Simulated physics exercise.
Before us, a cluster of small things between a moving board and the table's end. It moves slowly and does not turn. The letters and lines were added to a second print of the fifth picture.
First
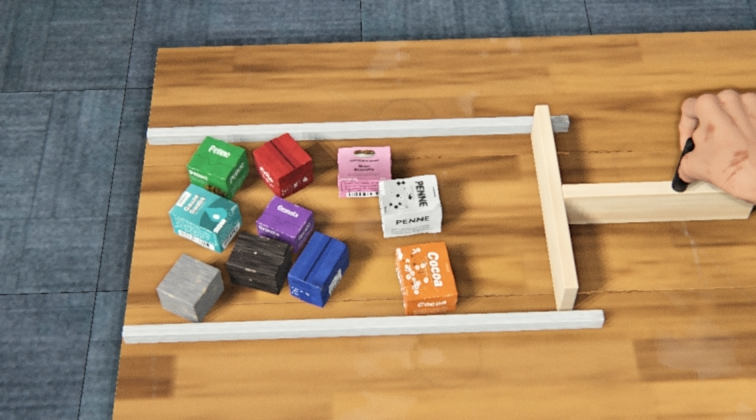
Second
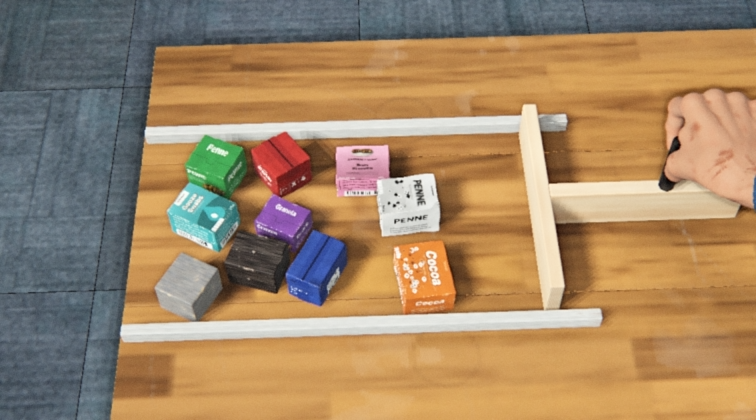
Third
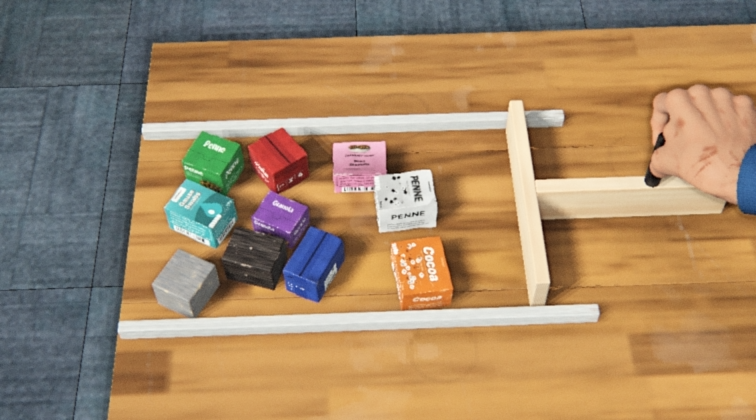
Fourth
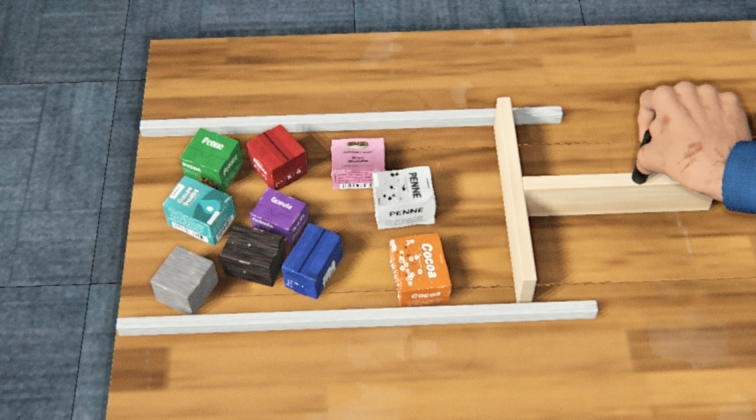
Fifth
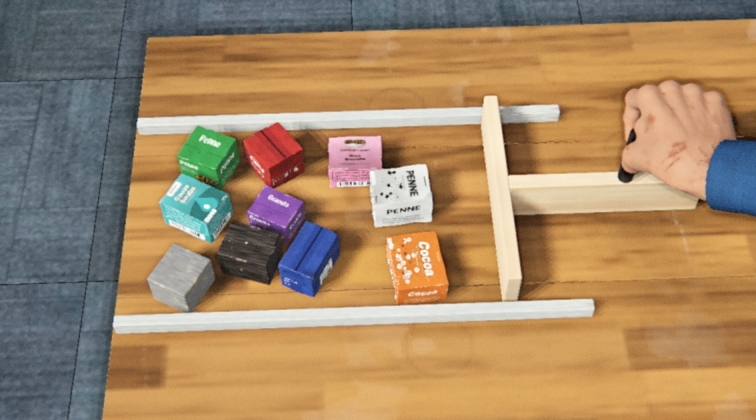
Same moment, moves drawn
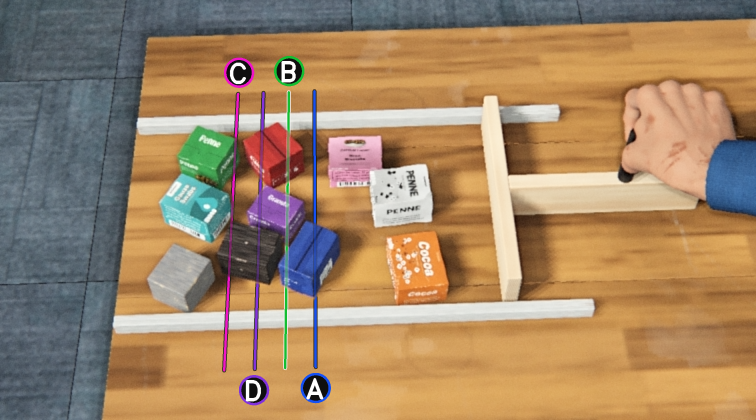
A wooden tabletop above dark blue carpet tiles is seen from a high angle, with the view drifting very slightly. Between two pale rails sit small boxes and blocks: green, red, turquoise, purple, grey, black and blue clustered left, with pink, white and orange ones nearer a T-shaped wooden pusher. A hand at right slides the pusher slowly leftward without turning it, while the boxes stay essentially still, untouched.
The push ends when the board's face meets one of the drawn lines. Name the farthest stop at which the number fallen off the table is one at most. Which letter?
D is the last line within the limit.
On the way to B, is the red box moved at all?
By then, yes.
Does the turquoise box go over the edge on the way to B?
No.
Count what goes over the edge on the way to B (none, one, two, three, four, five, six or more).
The count is none.
On the copy, A at (315, 217); B at (287, 218); C at (232, 220); D at (260, 219).
On D. First, board (415, 184); orange packet (386, 268); white packet (377, 196).
Then, board (326, 187); grey block (165, 285); turquoise box (183, 204).
Finally, board (262, 189); turquoise box (125, 200); green packet (140, 159); none fallen.
By contrast, A is within the limit but short; B is within the limit but short; C drops four.
